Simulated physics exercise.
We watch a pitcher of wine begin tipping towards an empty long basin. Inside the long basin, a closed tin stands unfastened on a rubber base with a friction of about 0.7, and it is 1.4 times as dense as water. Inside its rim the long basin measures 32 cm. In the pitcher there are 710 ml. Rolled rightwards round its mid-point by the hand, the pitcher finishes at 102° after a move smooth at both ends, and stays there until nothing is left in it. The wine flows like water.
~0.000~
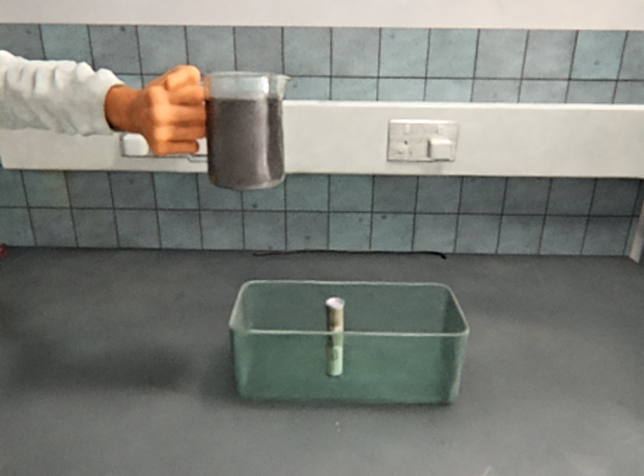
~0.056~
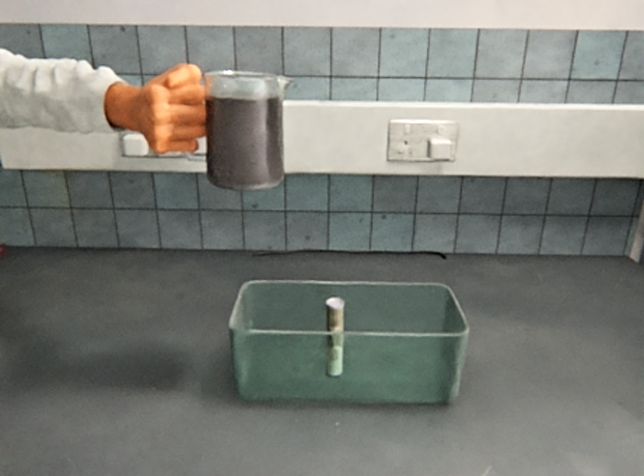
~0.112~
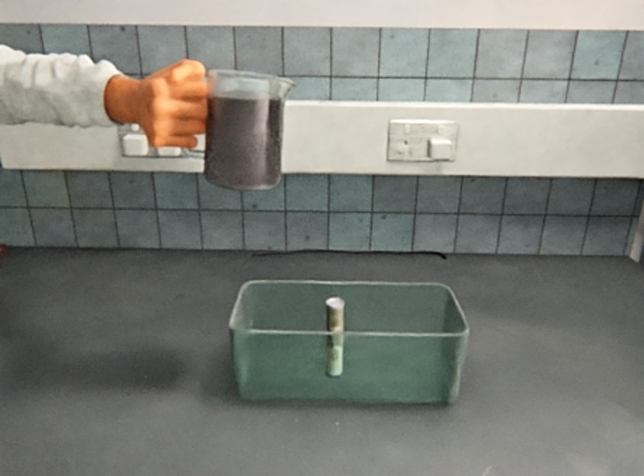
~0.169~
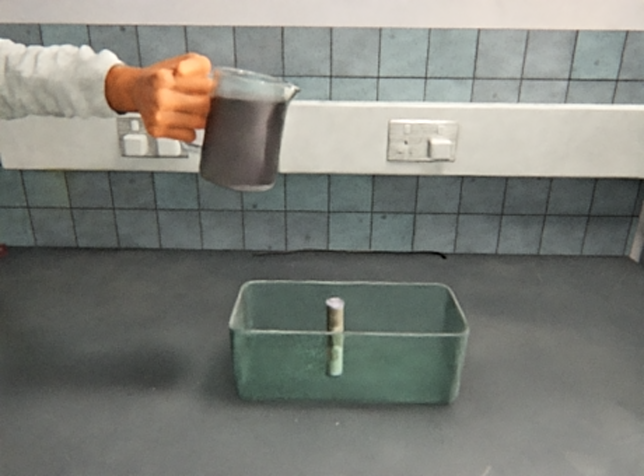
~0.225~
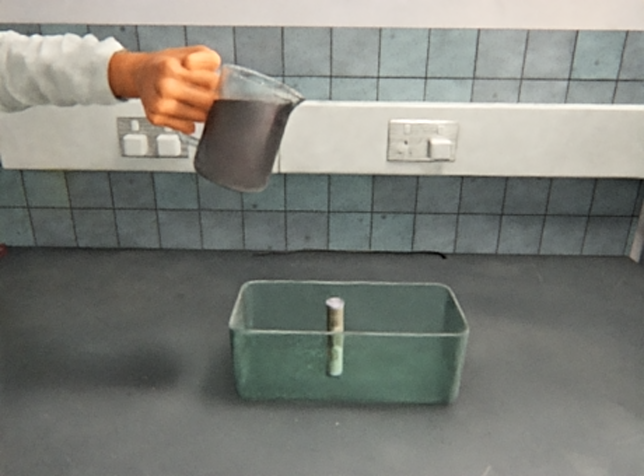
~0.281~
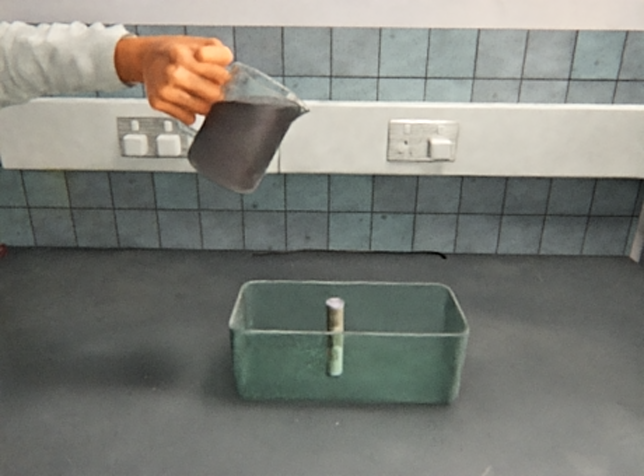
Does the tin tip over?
It does not capsize.
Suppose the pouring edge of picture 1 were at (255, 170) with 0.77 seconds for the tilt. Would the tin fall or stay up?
Then it tips over.
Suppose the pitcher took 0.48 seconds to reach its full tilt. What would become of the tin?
In that case the tin stays vertical.
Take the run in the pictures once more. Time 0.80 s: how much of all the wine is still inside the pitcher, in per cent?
About 30 percent.
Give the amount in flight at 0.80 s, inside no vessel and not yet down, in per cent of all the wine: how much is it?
Around 36 per cent of the liquid is in flight.
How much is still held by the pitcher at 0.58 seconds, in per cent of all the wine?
74 %.
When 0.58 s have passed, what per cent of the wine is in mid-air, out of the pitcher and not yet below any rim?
I'd say close to 24 per cent.
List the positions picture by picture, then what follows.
Tilt 0°; pouring edge (292, 78); surface from (209, 95) to (281, 96); the long basin's rim runs from (237, 305) to (458, 309); the tin's top is at (335, 306), in the first frame.
Tilt 1°; pouring edge (293, 79); surface from (209, 95) to (281, 97), in the second frame.
Tilt 5°; pouring edge (297, 83); surface from (212, 94) to (283, 98), in the third frame.
Tilt 12°; pouring edge (302, 89); surface from (212, 102) to (287, 99), in the fourth frame.
Tilt 20°; pouring edge (307, 98); surface from (212, 111) to (294, 101), in the fifth frame.
Tilt 30°; pouring edge (311, 110); surface from (207, 118) to (304, 105), in the sixth frame.
Then, 0.58 s in, the tilt is 87° and 75 per cent is still to pour; the tin stands where it began.
Then, 0.80 s in, the tilt is 102° and 30 per cent is still to pour; the tin stands where it began.
Then, 1.02 s in, the tilt is 102° and 8 per cent is still to pour; the tin stands where it began.
Then, 1.27 s in, the tilt is 102° and 2 per cent is still to pour; the tin stands where it began.
Finally, the tin stands where it began.
